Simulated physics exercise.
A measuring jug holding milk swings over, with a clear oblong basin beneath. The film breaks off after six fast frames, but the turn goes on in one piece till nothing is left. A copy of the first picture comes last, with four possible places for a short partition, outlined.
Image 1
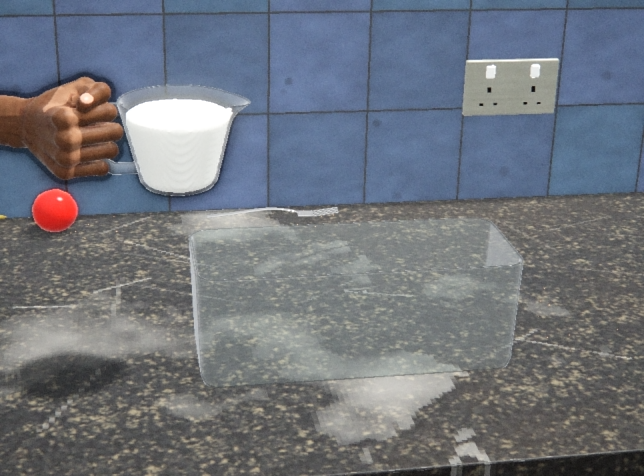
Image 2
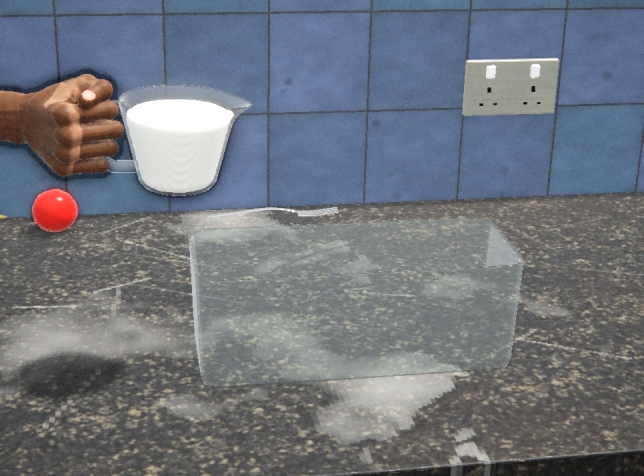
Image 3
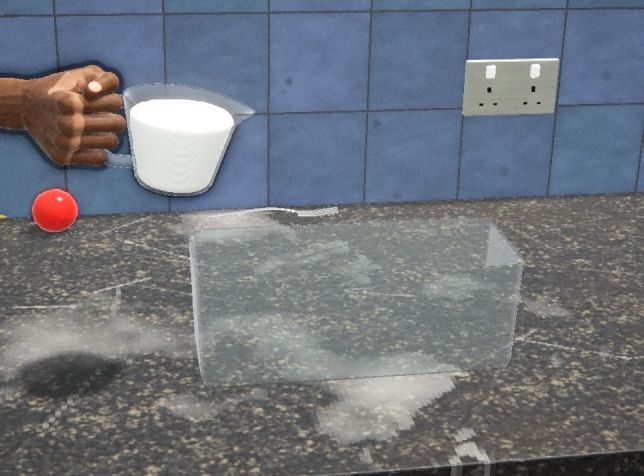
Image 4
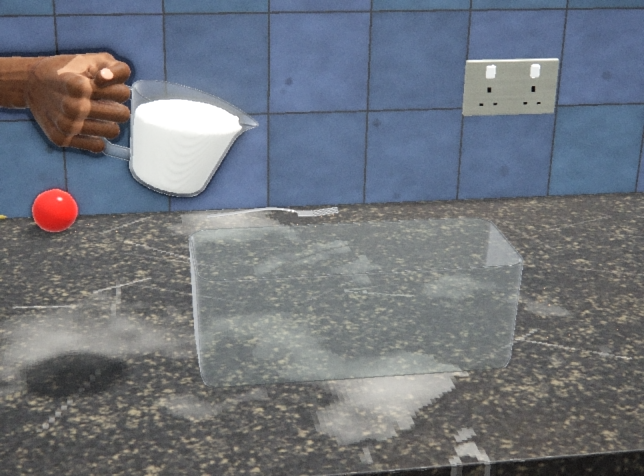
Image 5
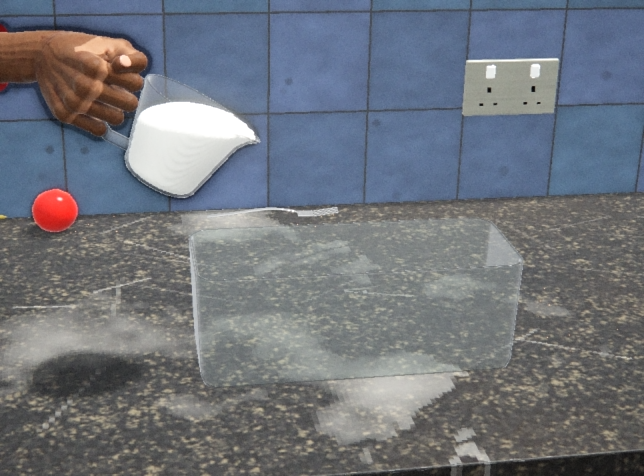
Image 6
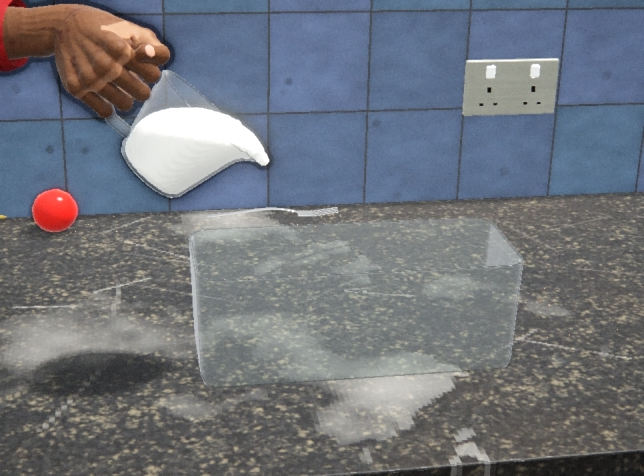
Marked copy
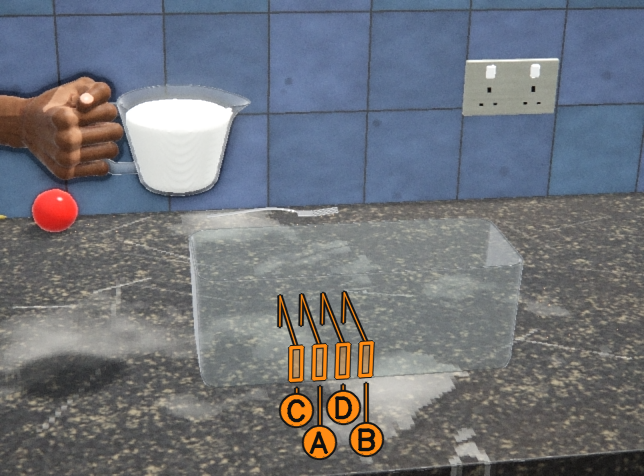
A hand tilts a jug of milk rightward above a clear basin until milk crosses its lip.
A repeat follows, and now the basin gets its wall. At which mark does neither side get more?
I would pick position C.
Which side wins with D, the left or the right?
The left side.
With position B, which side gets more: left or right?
The left one.
On the marked copy, A at (319, 386); B at (366, 383); C at (296, 388); D at (343, 385).
With A, about 77 % ends left of the wall and 20 % right of it; 3 % is lost outside.
With B, about 84 % ends left of the wall and 13 % right of it; 4 % is lost outside.
With C, about 51 % ends left of the wall and 47 % right of it.
With D, about 85 % ends left of the wall and 11 % right of it; 4 % is lost outside.
